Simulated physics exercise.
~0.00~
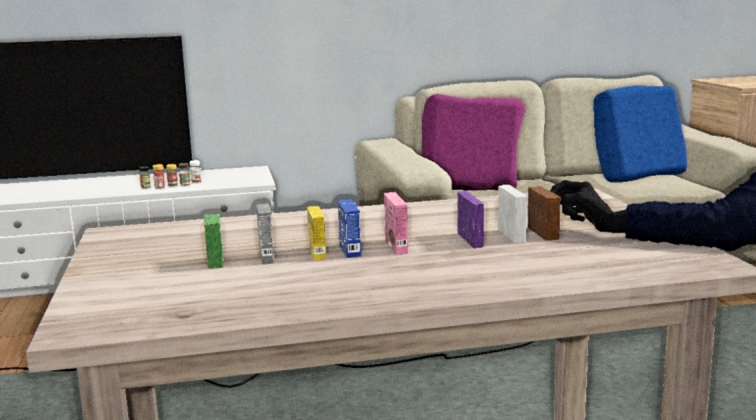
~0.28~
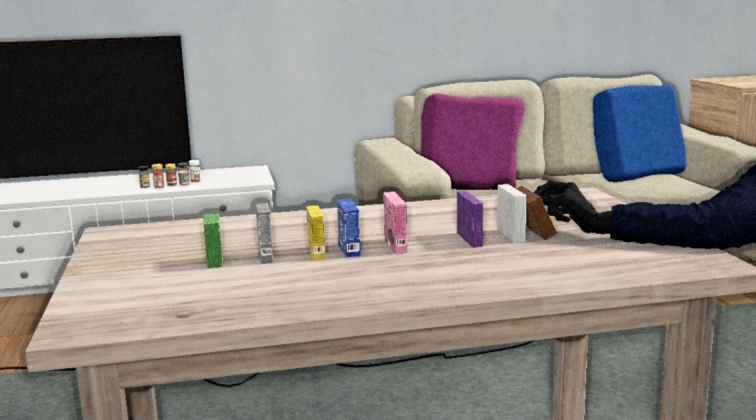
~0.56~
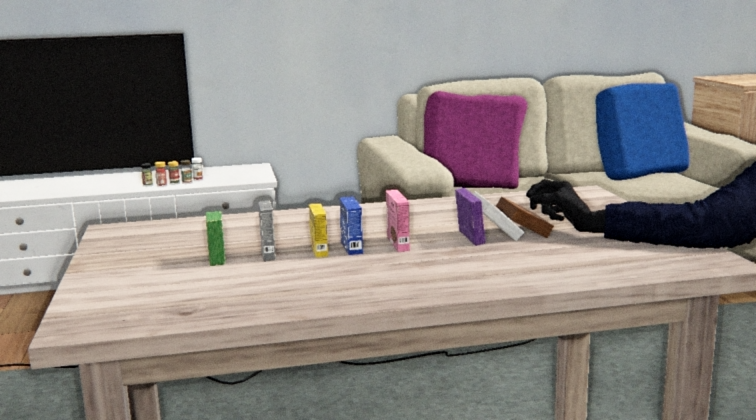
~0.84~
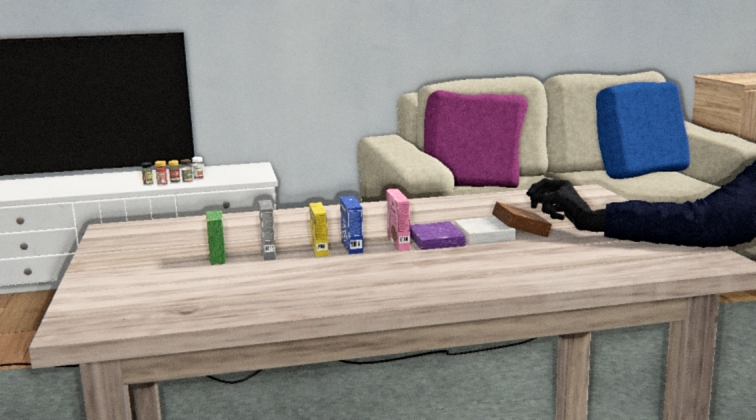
At first, eight colourful boxes and boards stand upright in a loose row on a wooden table, with a black-gloved hand beside the brown board at the right end. The hand tips the brown board leftward until it leans towards the white one. The brown board drops further, and the white board tilts over towards the purple board. Then the purple and white boards go down and lie on the table, while the brown one rests steeply tipped near the hand. The pink, blue, yellow, grey and green pieces remain standing, untouched.
